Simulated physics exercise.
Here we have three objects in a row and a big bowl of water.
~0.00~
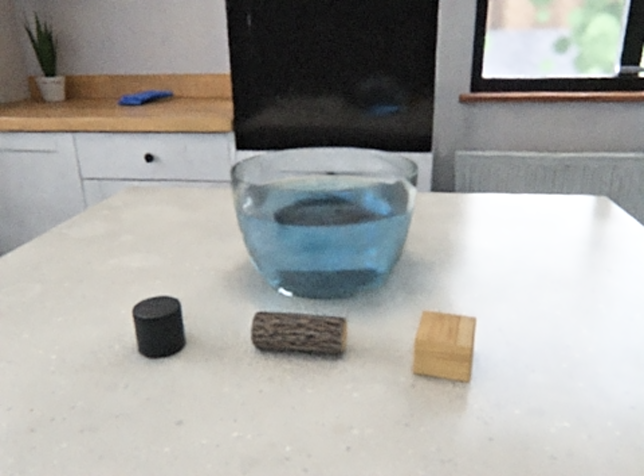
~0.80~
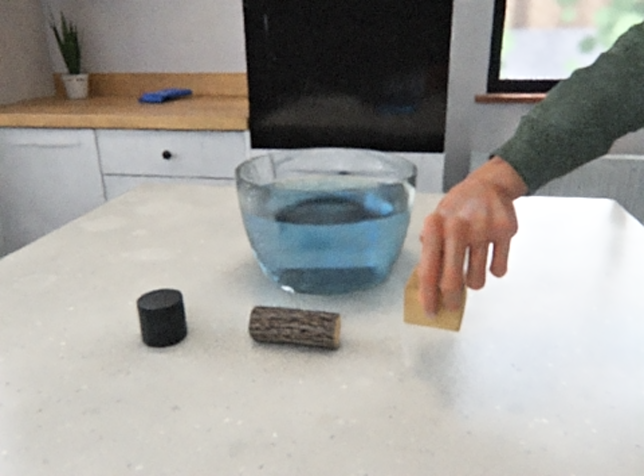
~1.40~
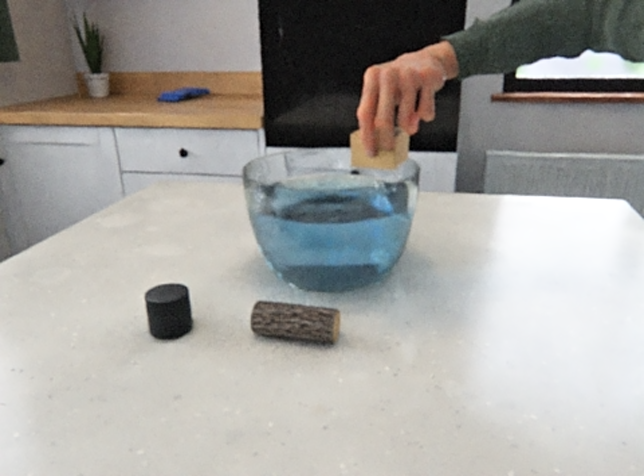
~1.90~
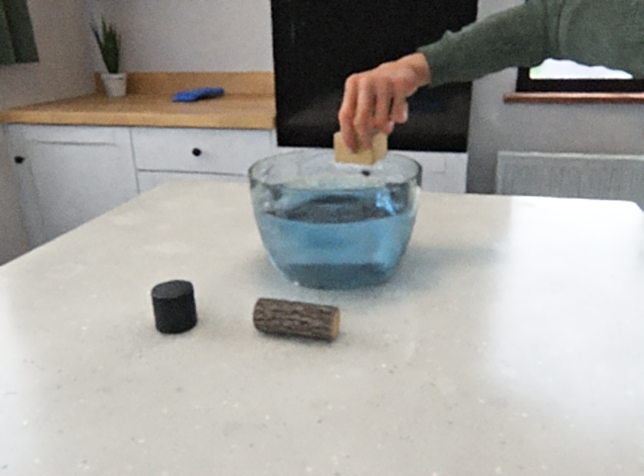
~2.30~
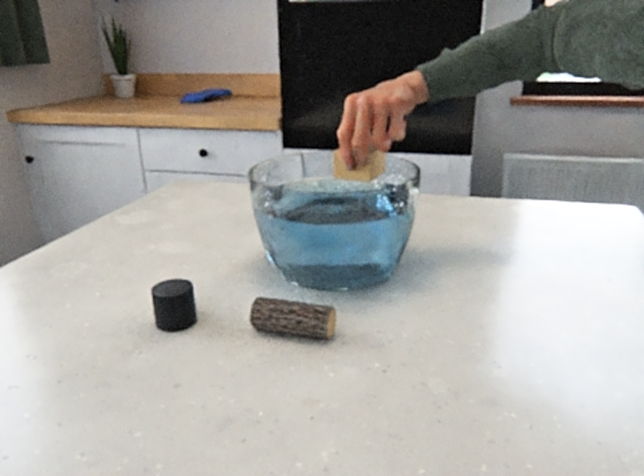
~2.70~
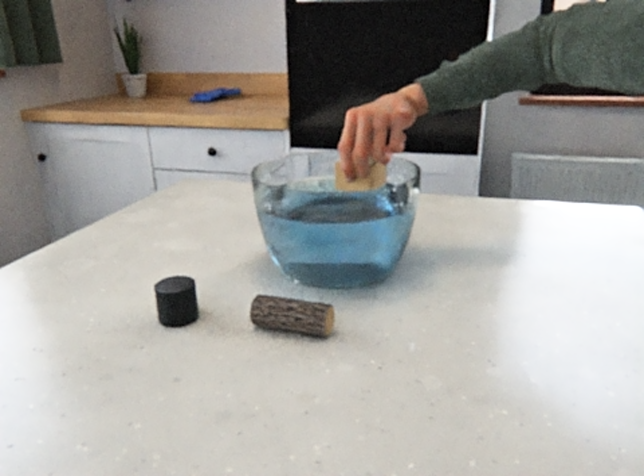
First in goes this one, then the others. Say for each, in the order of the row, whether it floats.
Under; afloat; afloat.
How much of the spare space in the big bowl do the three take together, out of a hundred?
14 %.
By 4.0 s, the wooden block rides on the surface.
By 8.0 s, the piece of branch rides on the surface.
By 12.0 s, the iron weight sinks; afloat, piece of branch and wooden block.
